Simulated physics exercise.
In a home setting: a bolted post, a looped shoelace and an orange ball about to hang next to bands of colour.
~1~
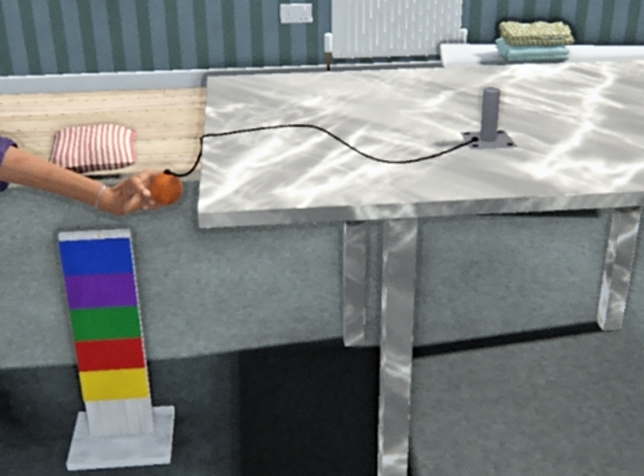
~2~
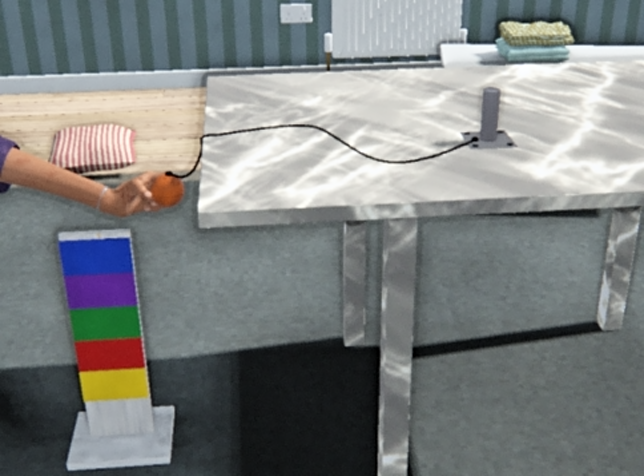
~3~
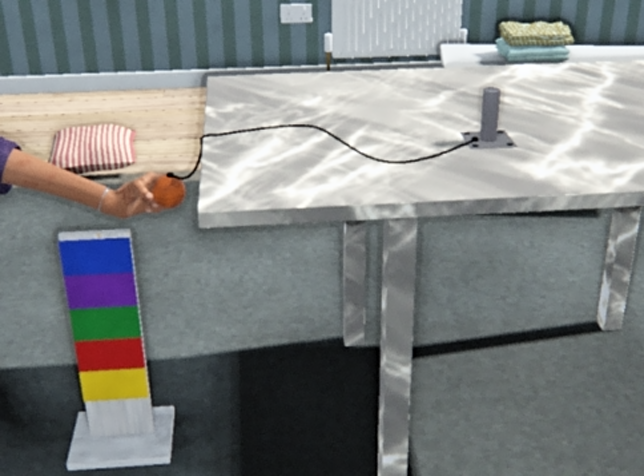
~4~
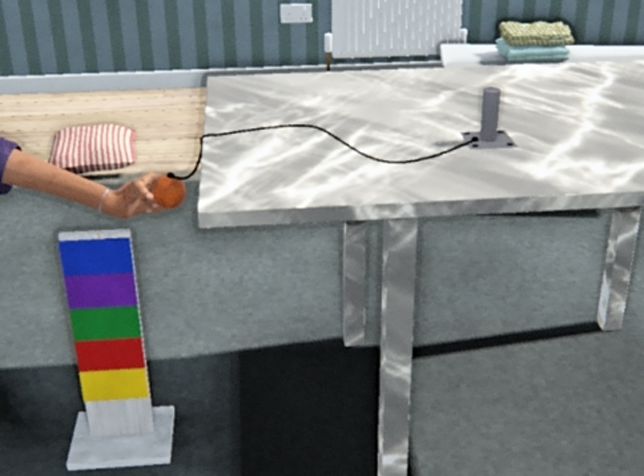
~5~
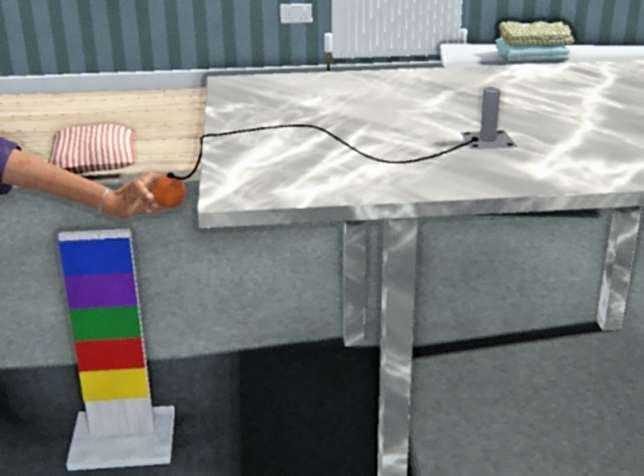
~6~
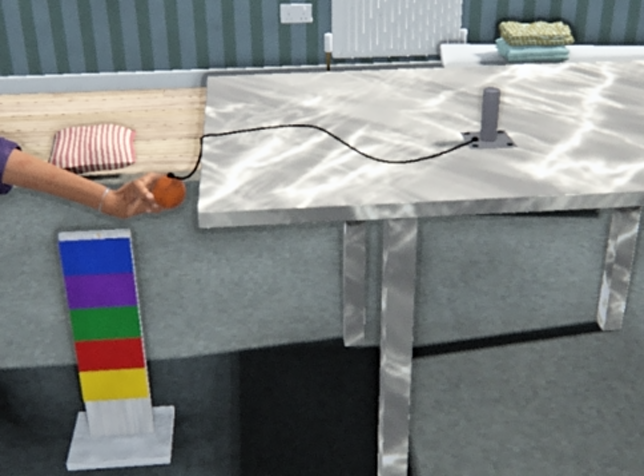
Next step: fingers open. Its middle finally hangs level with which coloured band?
With the purple band.
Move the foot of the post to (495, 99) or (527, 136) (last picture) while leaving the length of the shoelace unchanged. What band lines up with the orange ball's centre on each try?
Blue; blue.
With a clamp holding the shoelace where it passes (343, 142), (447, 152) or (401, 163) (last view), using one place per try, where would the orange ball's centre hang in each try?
For the three tries you'd see (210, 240), (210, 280) and (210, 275).
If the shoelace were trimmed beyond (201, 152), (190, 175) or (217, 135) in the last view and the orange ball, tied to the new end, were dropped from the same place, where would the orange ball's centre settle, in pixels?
Going through them in turn gives (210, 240), (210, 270) and finally (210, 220).
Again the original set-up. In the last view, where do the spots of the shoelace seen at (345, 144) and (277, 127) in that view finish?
They end up around (300, 143) and around (203, 152).
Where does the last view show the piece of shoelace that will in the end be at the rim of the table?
Pixel (277, 127) or thereabouts.
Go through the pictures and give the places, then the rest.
In the first frame, orange ball (165, 189); blue (96, 258); purple (101, 292); green (106, 324); red (110, 356); yellow (114, 386).
In the second frame, orange ball (167, 191); shoelace through (452, 150) (390, 162) (339, 140) (290, 126) (215, 135).
In the third frame, orange ball (169, 192).
In the fourth frame, orange ball (169, 192); shoelace through (452, 150) (390, 162) (339, 140) (290, 126) (215, 135).
In the fifth frame, orange ball (169, 192).
In the sixth frame, orange ball (169, 192); shoelace through (452, 150) (390, 162) (339, 140) (290, 126) (215, 135).
A little later, ball near (208, 273); level with purple.
Next, ball near (201, 293); level with purple.
When it is over, ball near (209, 294); level with purple. At purple.
